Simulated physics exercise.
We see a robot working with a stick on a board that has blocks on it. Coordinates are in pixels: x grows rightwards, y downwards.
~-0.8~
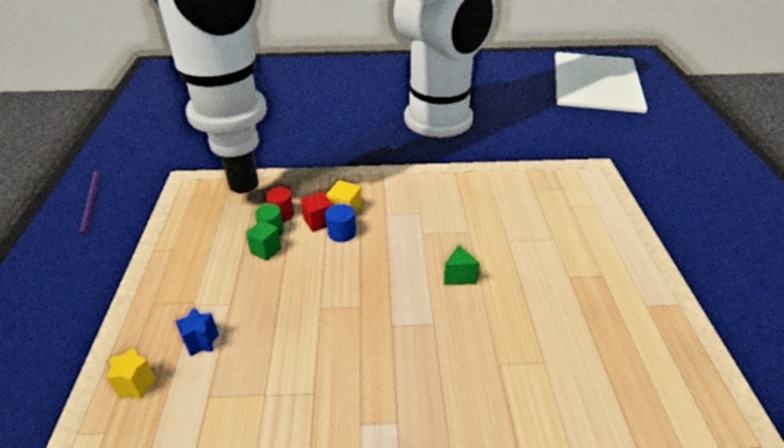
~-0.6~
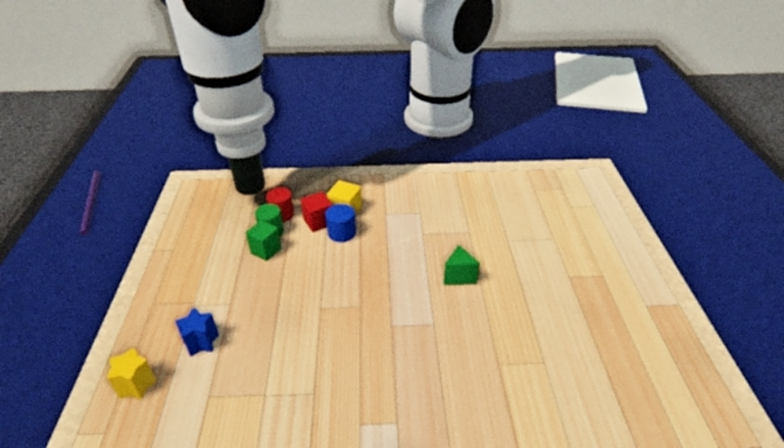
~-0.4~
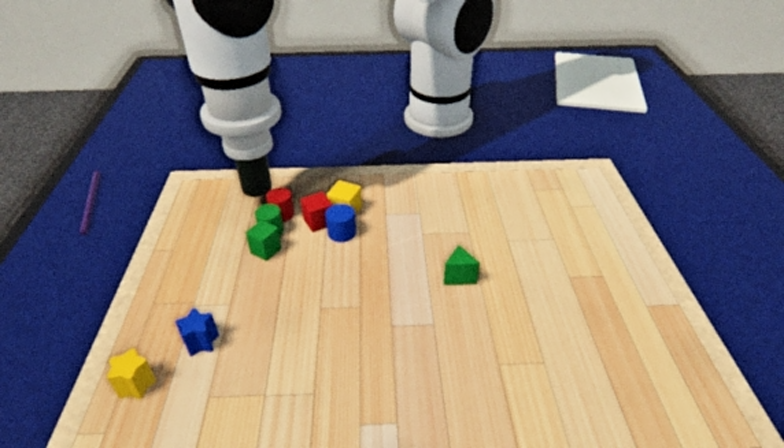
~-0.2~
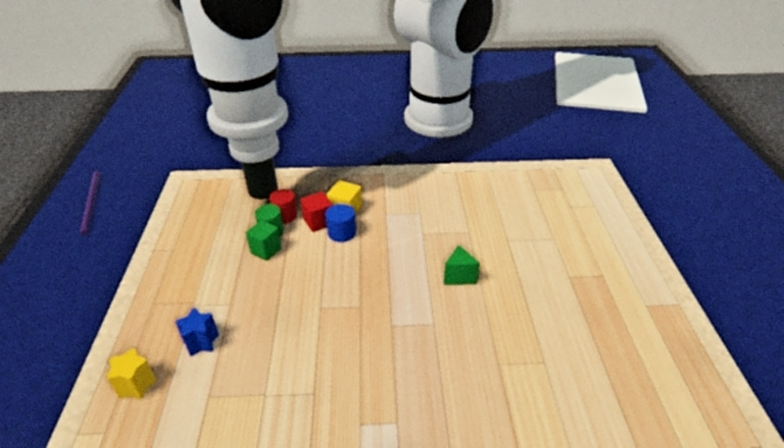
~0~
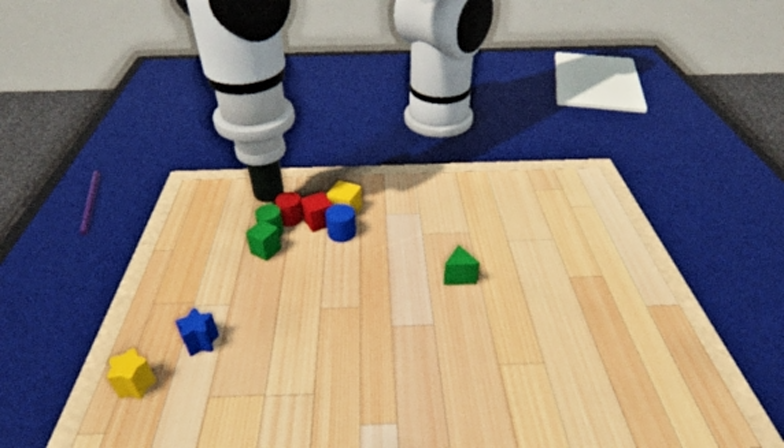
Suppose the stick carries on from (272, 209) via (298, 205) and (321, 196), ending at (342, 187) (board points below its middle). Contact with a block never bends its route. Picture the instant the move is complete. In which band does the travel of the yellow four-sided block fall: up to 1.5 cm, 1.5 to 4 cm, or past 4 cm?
Distance: Below 1.5 cm.
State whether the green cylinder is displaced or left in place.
It barely shifts, if at all.
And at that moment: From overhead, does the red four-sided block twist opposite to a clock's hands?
Yes, that is what happens.
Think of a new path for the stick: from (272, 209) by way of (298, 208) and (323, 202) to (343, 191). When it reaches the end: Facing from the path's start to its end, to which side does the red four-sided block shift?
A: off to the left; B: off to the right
The correct letter is B.
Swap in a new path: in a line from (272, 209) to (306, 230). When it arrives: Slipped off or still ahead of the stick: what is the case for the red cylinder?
It sits in front of the stick.
The first path, step by step. One third of the way, stick (296, 190); red cylinder (297, 202); red four-sided block (321, 205), turned 40° anticlockwise; blue cylinder (345, 213).
Two thirds of the way, stick (320, 181); red cylinder (297, 202); red four-sided block (321, 205), turned 40° anticlockwise; blue cylinder (345, 213).
At the end, stick (341, 172); green cylinder unmoved; red cylinder (297, 202); red four-sided block (321, 205), turned 40° anticlockwise; blue cylinder (345, 213); yellow four-sided block unmoved.
